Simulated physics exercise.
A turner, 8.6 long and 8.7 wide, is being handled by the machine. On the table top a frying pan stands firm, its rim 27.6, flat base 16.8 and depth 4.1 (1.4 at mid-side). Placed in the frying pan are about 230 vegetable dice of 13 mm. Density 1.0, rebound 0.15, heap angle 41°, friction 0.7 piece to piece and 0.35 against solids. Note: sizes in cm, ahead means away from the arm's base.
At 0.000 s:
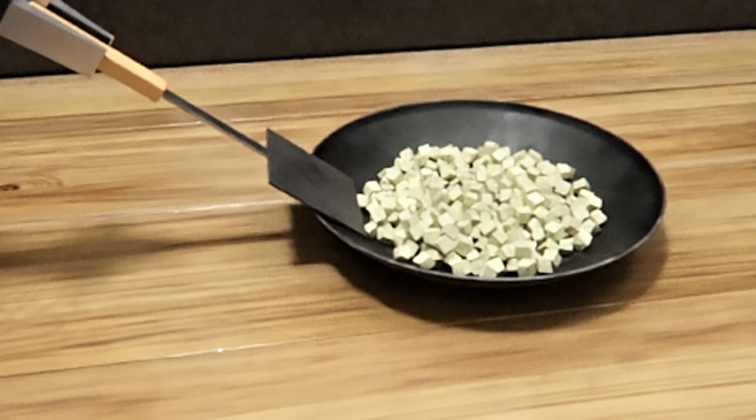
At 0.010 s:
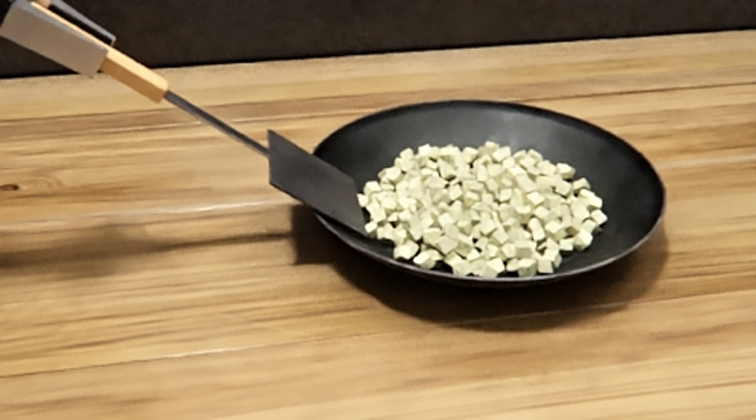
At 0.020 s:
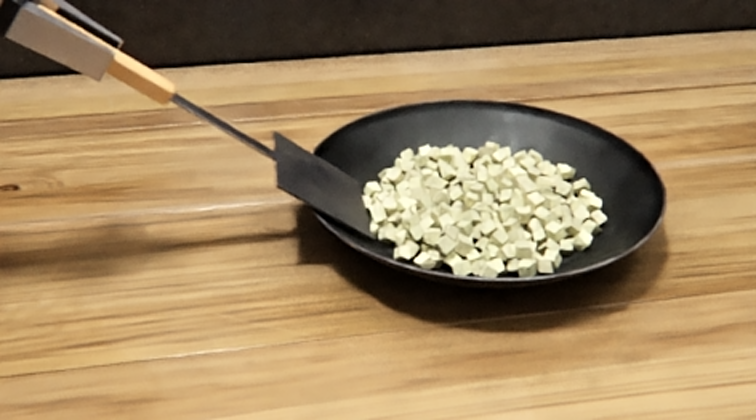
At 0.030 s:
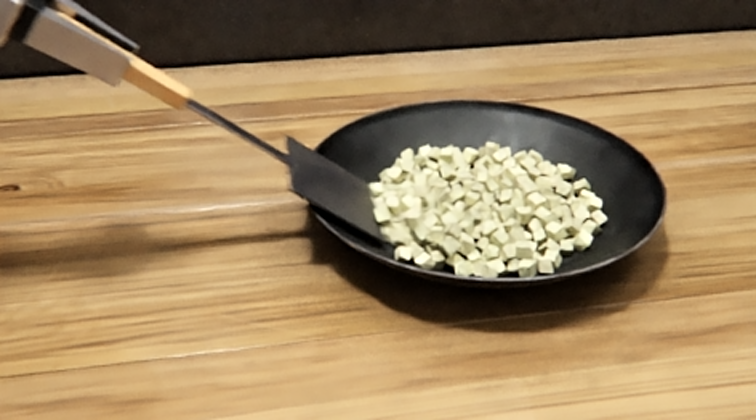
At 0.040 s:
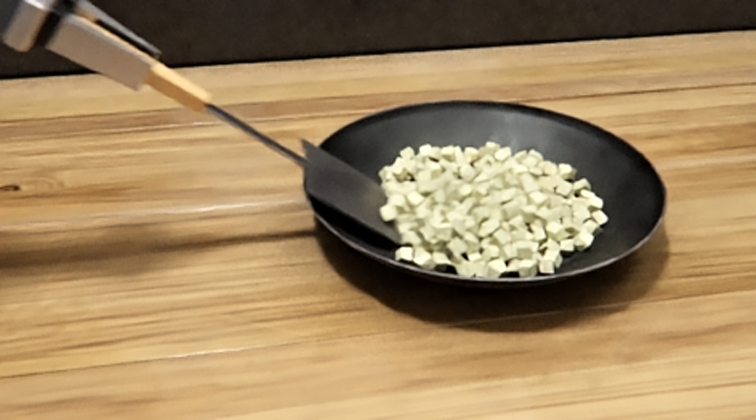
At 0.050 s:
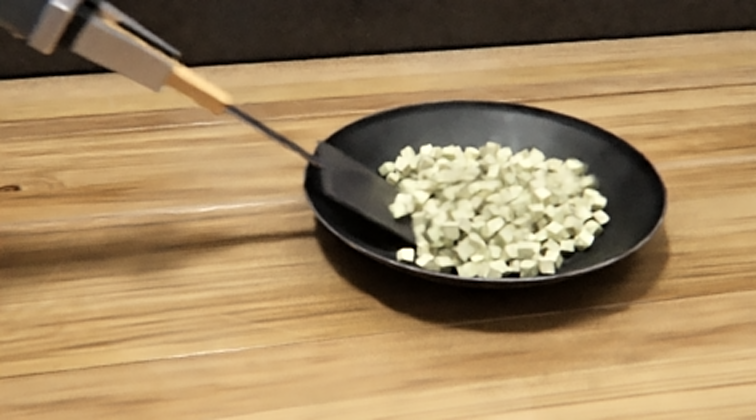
A black frying pan holding a heap of small, pale green-white vegetable dice sits right of centre on a light brown wood-grained tabletop, seen from slightly above against a dark background. From the upper left, a machine arm holds a dark turner with an orange-tan handle at the pan's left rim. The turner, barely moving at first, slides rightward into the pan, pushing the nearest dice, while the pan and camera stay still.
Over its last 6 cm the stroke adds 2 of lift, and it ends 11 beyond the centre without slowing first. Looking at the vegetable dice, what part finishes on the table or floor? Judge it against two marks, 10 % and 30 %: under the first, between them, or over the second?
Over the second, so above 30 %.
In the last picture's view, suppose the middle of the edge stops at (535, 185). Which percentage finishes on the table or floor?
About 20 per cent.
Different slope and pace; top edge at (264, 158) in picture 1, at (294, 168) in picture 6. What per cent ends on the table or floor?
It works out to about 45 %, more or less.
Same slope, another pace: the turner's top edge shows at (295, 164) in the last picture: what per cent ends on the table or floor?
35 %.
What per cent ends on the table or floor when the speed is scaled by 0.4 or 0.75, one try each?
Around 45 per cent, then around 50 per cent, would end on the table or floor.
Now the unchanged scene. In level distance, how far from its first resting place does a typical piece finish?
Somewhere near 16 centimetres, I reckon.
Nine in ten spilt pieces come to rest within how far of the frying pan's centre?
50 cm.
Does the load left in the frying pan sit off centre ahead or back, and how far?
Ahead, by about 2.5 cm.
After 0.09 s, sloping 39°, highest piece 6 above the table; 233 in the frying pan, 1 on the blade or in flight.
After 0.14 s, sloping 39°, highest piece 8 above the table; 224 in the frying pan, 10 on the blade or in flight.
After 0.36 s, sloping 39°, highest piece 15 above the table; 116 in the frying pan, 32 on the table or floor, 86 on the blade or in flight.
After 1.41 s, sloping 39°, highest piece 3 above the table; 118 on the table or floor, 116 in the frying pan.
At rest, 118 on the table or floor, 116 in the frying pan. That is 50 % on the table or floor.
